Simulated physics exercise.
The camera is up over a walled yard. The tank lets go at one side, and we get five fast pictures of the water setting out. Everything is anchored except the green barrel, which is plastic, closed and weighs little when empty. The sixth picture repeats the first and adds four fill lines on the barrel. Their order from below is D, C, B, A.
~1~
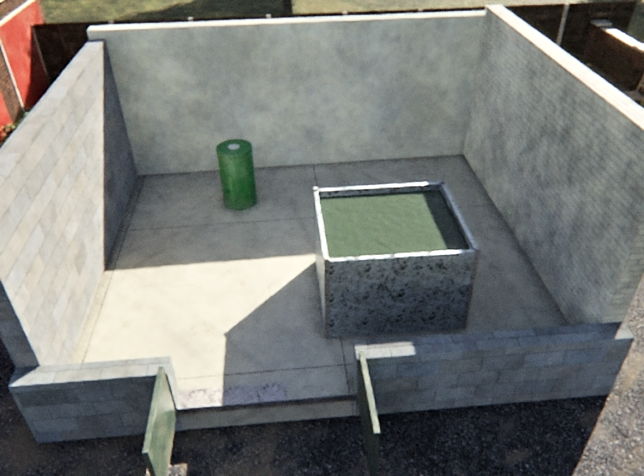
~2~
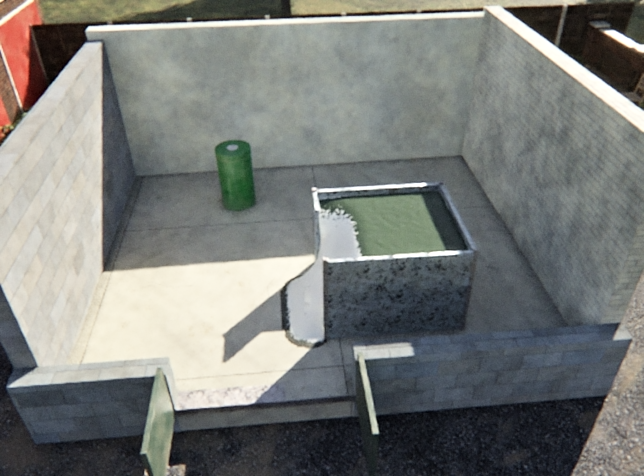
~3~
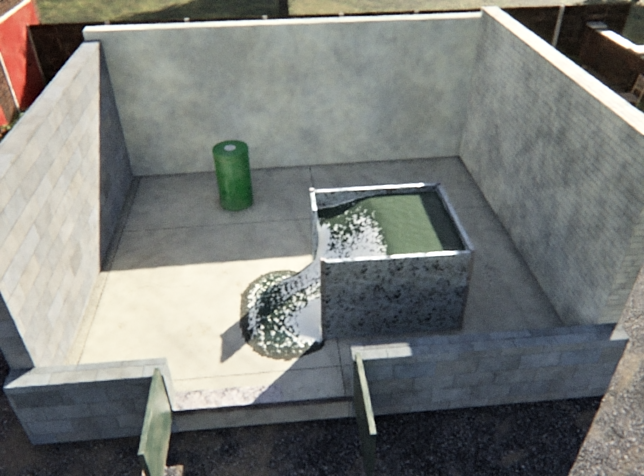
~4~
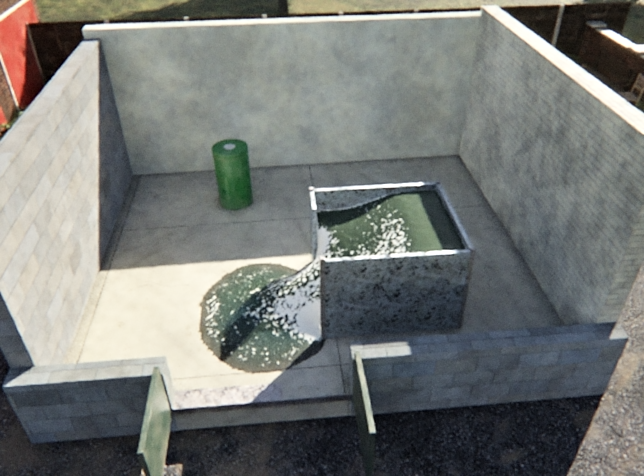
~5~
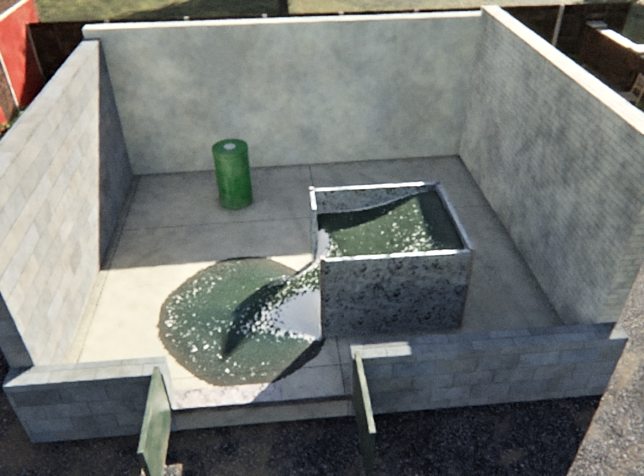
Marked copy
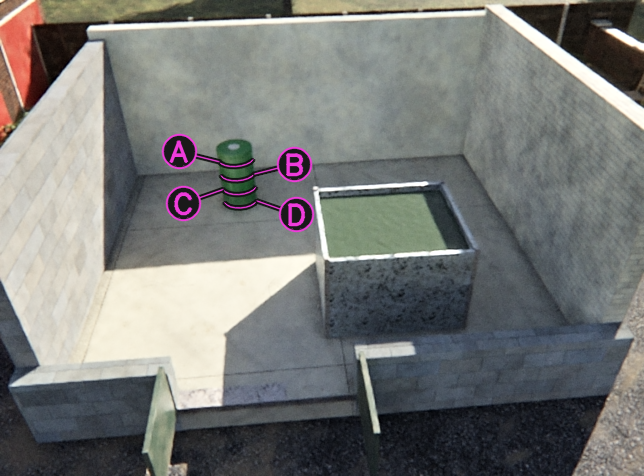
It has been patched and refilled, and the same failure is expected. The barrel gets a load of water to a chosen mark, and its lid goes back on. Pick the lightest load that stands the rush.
Choose C.
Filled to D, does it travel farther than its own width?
Yes, clearly.
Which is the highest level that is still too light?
Here it is level D.
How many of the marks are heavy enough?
Three.
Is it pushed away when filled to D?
Yes, that goes wrong.
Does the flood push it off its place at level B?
No, that is safe.
In magenta, A at (235, 166); B at (237, 180); C at (239, 194); D at (240, 207); from the bottom up D, C, B, A.
With A, it does not move.
With B, it does not move.
With C, it does not move.
With D, it is pushed about 3 times its own width away.
